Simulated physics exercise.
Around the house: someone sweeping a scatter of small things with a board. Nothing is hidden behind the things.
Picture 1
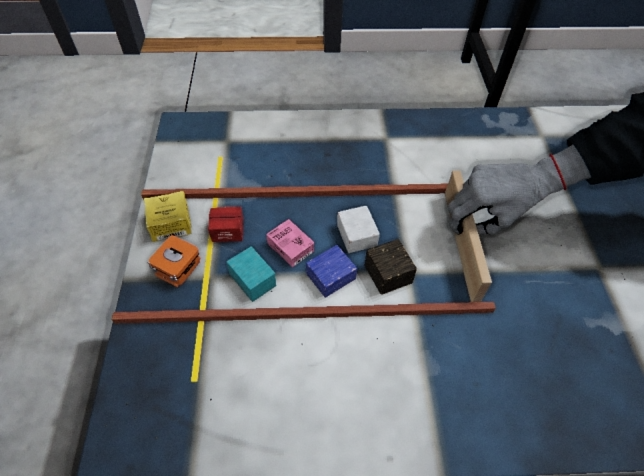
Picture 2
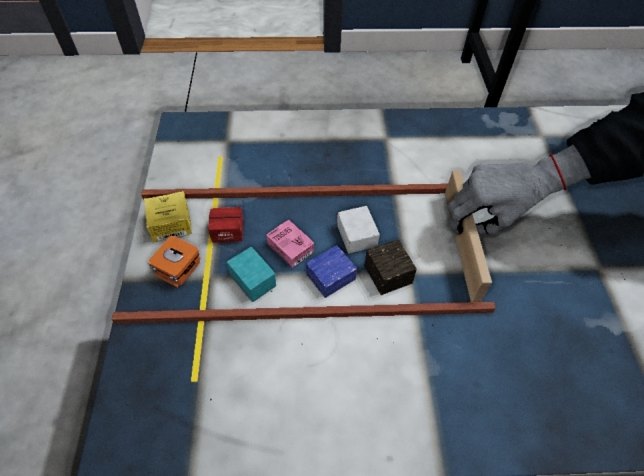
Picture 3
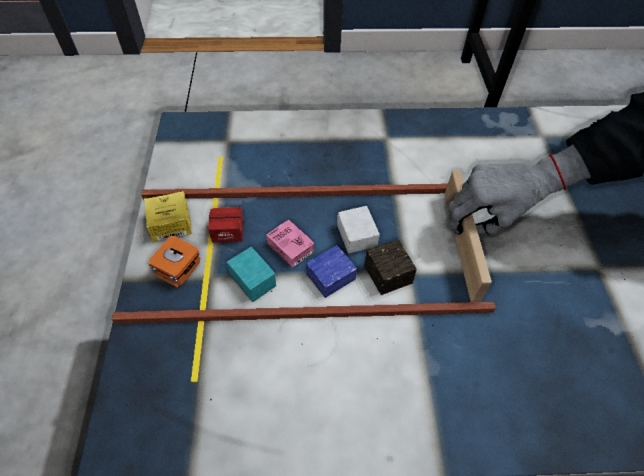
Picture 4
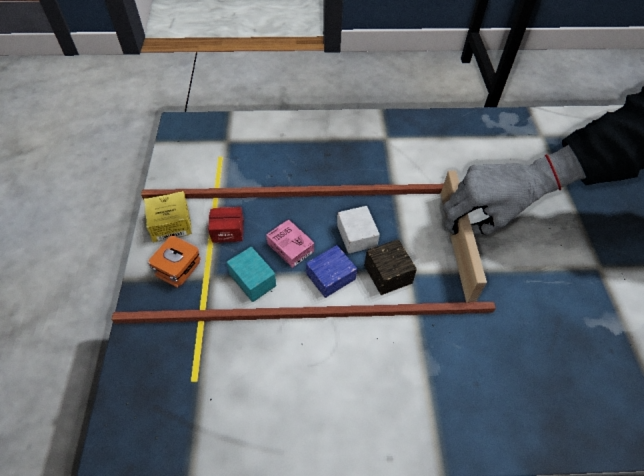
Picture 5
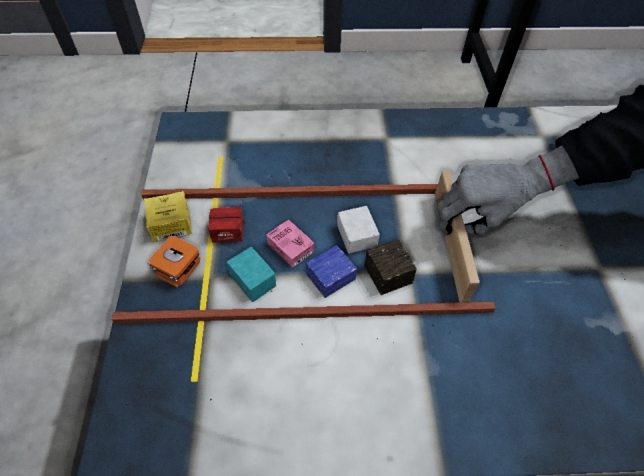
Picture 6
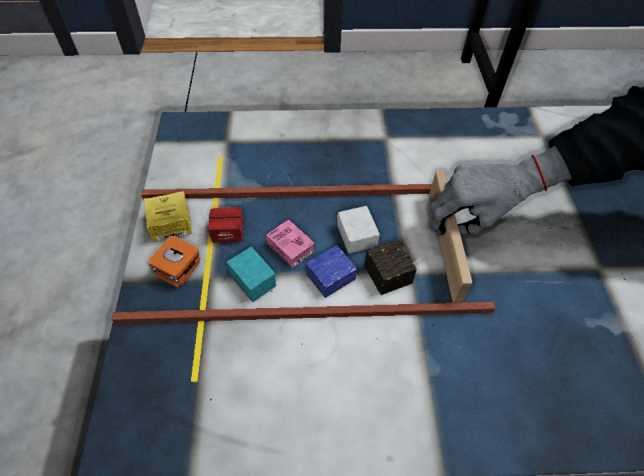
In the video, a gloved hand holds a wooden board upright between two reddish rails, to the right of eight scattered colourful small boxes and blocks. The board stays still at first, then slides slightly left while the objects remain motionless.
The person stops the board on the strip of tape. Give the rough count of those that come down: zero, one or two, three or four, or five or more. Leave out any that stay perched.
The number that fall off is three or four.
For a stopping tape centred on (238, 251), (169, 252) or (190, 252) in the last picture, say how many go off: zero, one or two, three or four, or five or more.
In that order: One to two; at least five; three or four.
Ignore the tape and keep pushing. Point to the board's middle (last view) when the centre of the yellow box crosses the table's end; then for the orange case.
Near (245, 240) and (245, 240).
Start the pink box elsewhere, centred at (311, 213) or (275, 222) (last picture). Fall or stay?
In turn it does not fall; remains up.
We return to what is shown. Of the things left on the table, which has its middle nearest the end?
The red box.
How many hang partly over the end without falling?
That would be 1.
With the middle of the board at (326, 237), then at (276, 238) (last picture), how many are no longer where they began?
By then 5, and 8.
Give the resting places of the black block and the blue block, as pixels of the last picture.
The black block stops around (187, 267); the blue block around (150, 267).
Soon after, none off yet; yellow box at rest near (168, 216); orange case at rest near (176, 262); red box at rest near (226, 225).
In the end, the number that fall off is three or four; gone, turquoise block, orange case and yellow box.
